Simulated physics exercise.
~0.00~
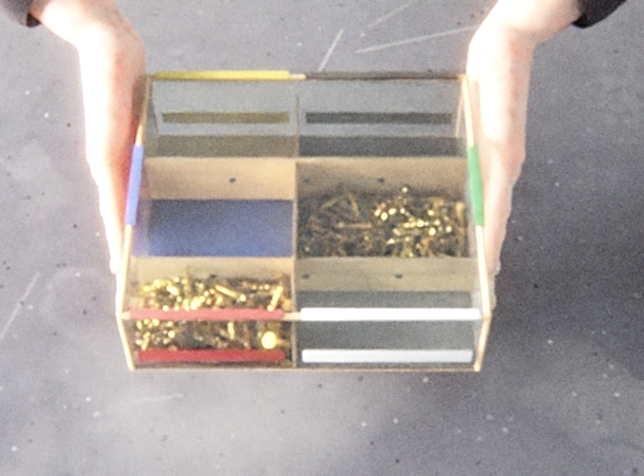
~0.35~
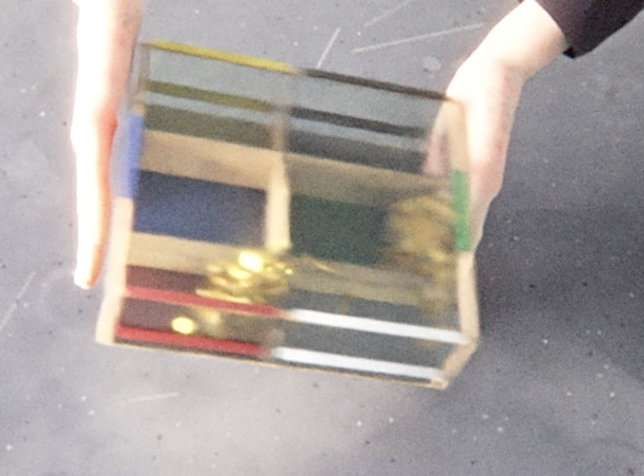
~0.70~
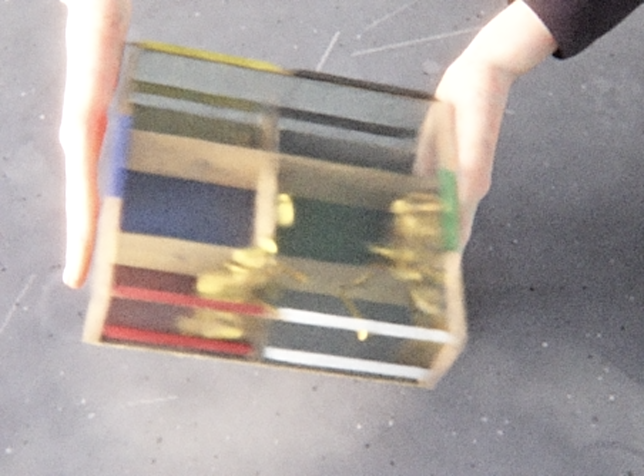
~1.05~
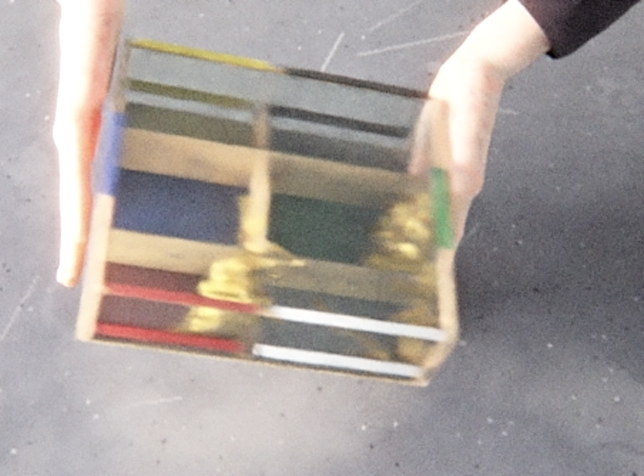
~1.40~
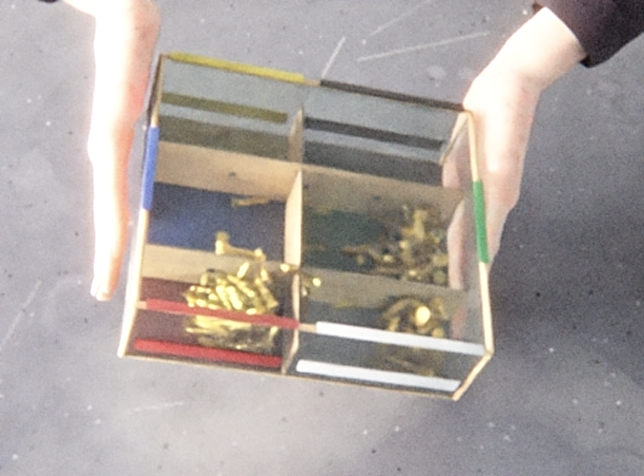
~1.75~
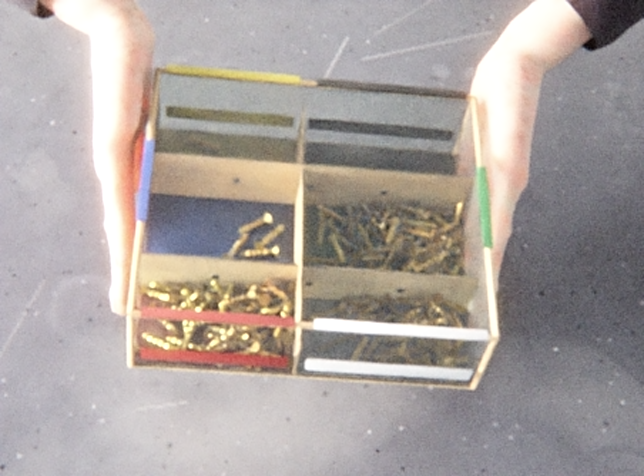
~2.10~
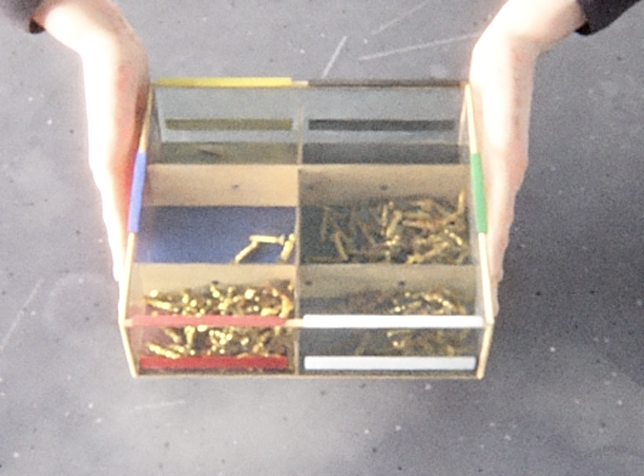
Hands shaking and tilting a clear-lidded divided box, then levelling it, brass-coloured screws spread among green, red, white and blue compartments.
